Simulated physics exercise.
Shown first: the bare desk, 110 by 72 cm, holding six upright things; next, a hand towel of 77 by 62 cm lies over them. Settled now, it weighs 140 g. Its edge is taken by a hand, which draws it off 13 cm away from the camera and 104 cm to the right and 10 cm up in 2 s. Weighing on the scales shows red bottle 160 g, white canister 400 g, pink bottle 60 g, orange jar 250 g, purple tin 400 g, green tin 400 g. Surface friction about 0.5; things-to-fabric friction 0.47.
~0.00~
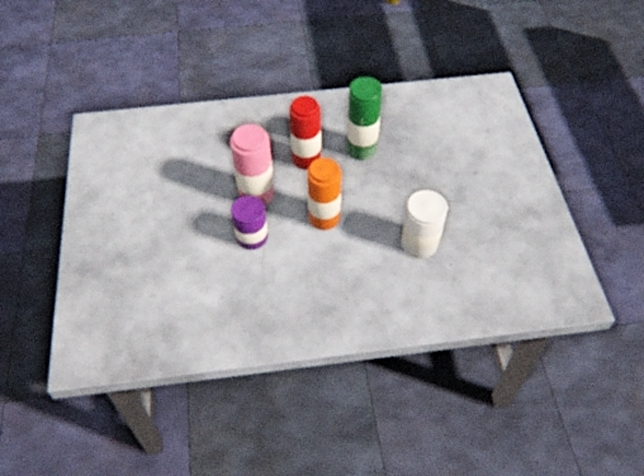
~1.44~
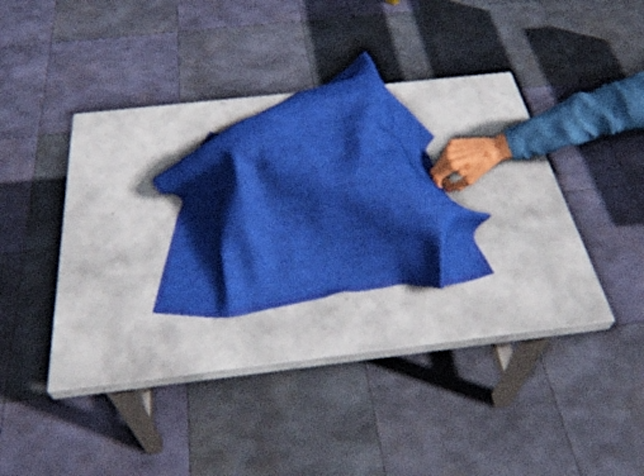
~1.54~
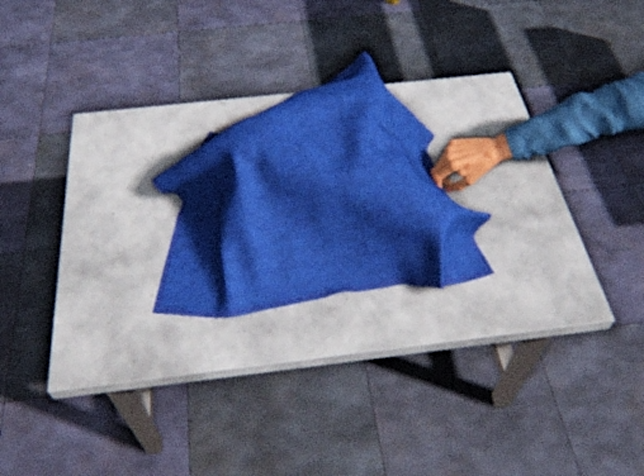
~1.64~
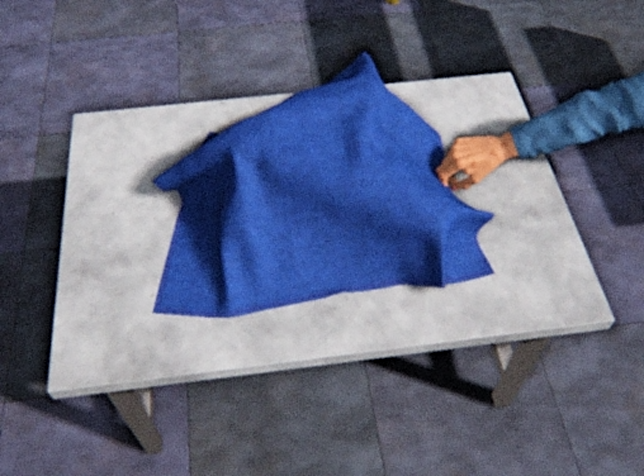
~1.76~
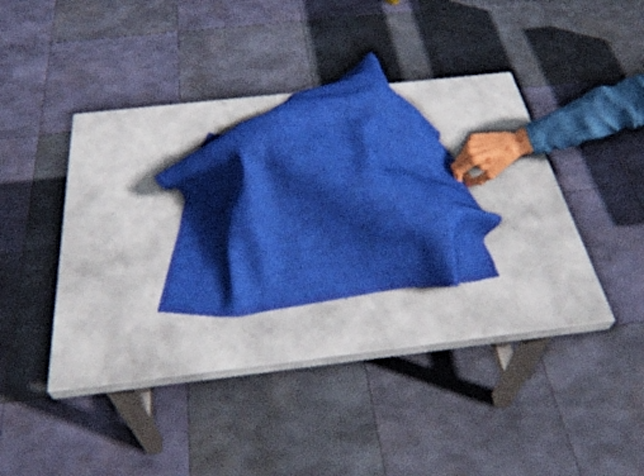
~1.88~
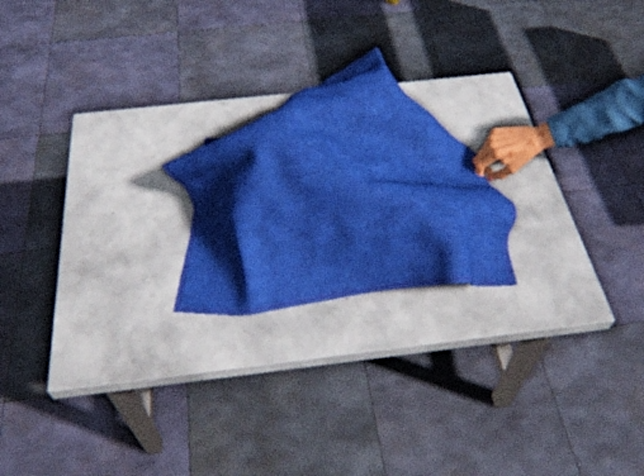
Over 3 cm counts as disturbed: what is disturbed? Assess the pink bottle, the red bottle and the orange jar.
Pink bottle - disturbed, red bottle - disturbed, orange jar - undisturbed.
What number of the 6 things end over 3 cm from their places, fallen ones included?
It adds up to 2.
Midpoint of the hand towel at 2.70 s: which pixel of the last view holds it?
Around (570, 169).
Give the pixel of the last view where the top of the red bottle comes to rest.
It stops around pixel (352, 160).
After 2.3 s, middle of the hand towel at (440, 161); pink bottle on its side, 13 cm off its start, red bottle 4 cm off its start.
After 2.7 s, middle of the hand towel at (570, 169); pink bottle on its side, 13 cm off its start, red bottle on its side, 11 cm off its start.
After 3.1 s, middle of the hand towel at a place out of view; pink bottle on its side, 13 cm off its start at (314, 180), red bottle on its side, 11 cm off its start at (352, 160).
After 3.5 s, middle of the hand towel at a place out of view; pink bottle on its side, 13 cm off its start, red bottle on its side, 11 cm off its start.
After 4.3 s, middle of the hand towel at a place out of view; pink bottle on its side, 13 cm off its start at (314, 180), red bottle on its side, 11 cm off its start at (352, 160), orange jar 0 cm off its start at (324, 169).
